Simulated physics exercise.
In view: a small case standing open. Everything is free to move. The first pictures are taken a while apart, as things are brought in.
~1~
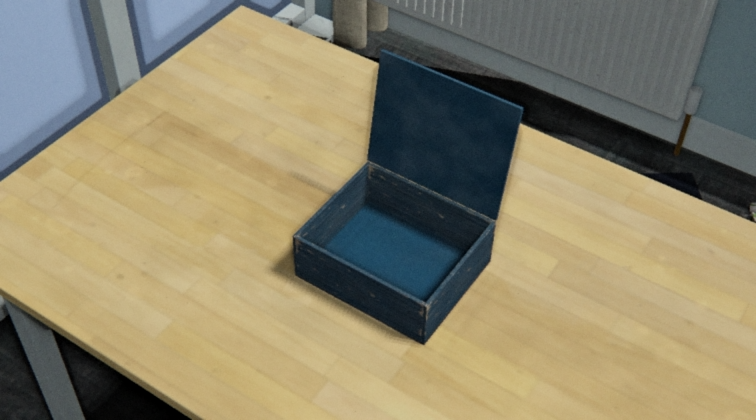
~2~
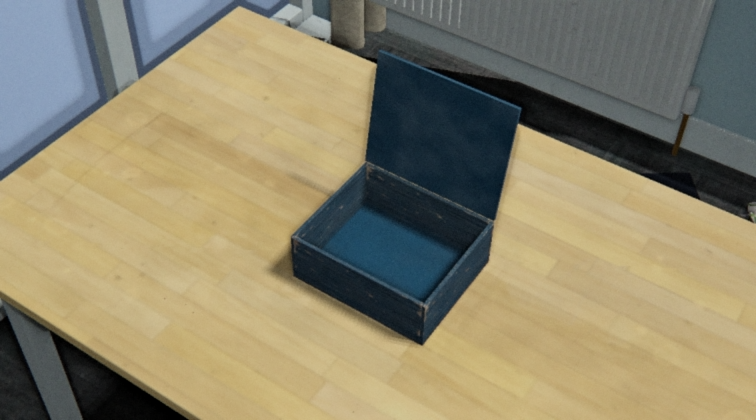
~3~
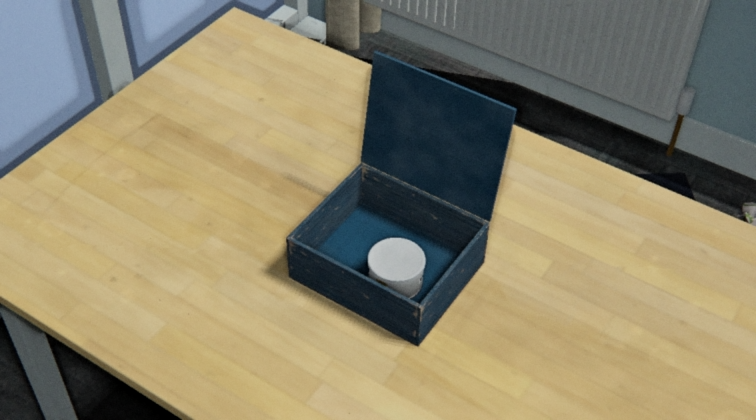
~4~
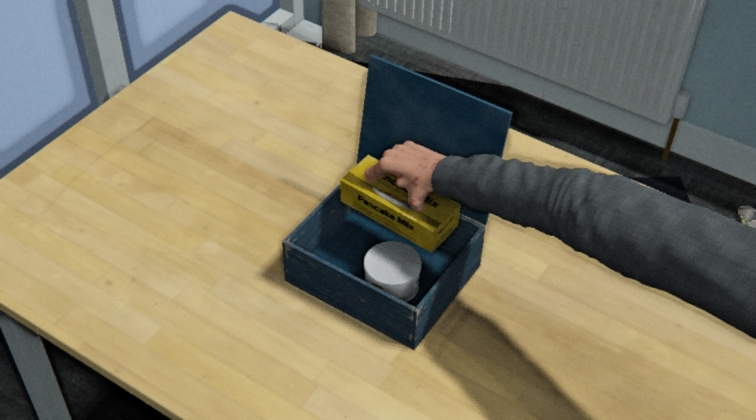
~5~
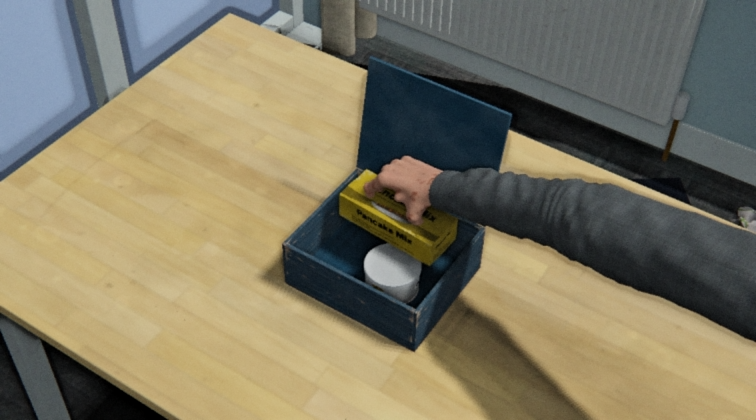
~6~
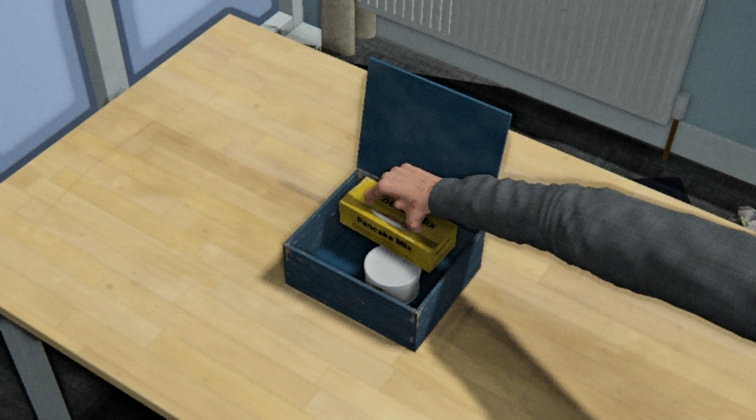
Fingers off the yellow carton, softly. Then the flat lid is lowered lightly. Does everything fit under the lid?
It shuts flat.
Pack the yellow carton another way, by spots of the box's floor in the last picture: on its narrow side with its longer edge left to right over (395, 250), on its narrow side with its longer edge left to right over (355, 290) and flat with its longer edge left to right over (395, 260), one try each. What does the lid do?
First try: It shuts flat; second try: It is held up; third try: It shuts flat.
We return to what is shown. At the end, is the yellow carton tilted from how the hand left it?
The yellow carton tips.
Then, 1.30 s on from there, lid 79° above the rim; yellow carton on its side near (410, 231).
Then, 1.80 s on from there, lid 36° above the rim; yellow carton on its side near (410, 231).
In the end, lid shut; toppled in the box, yellow carton; white tub unmoved. At the end, from the last picture's camera, yellow carton near (410, 231).
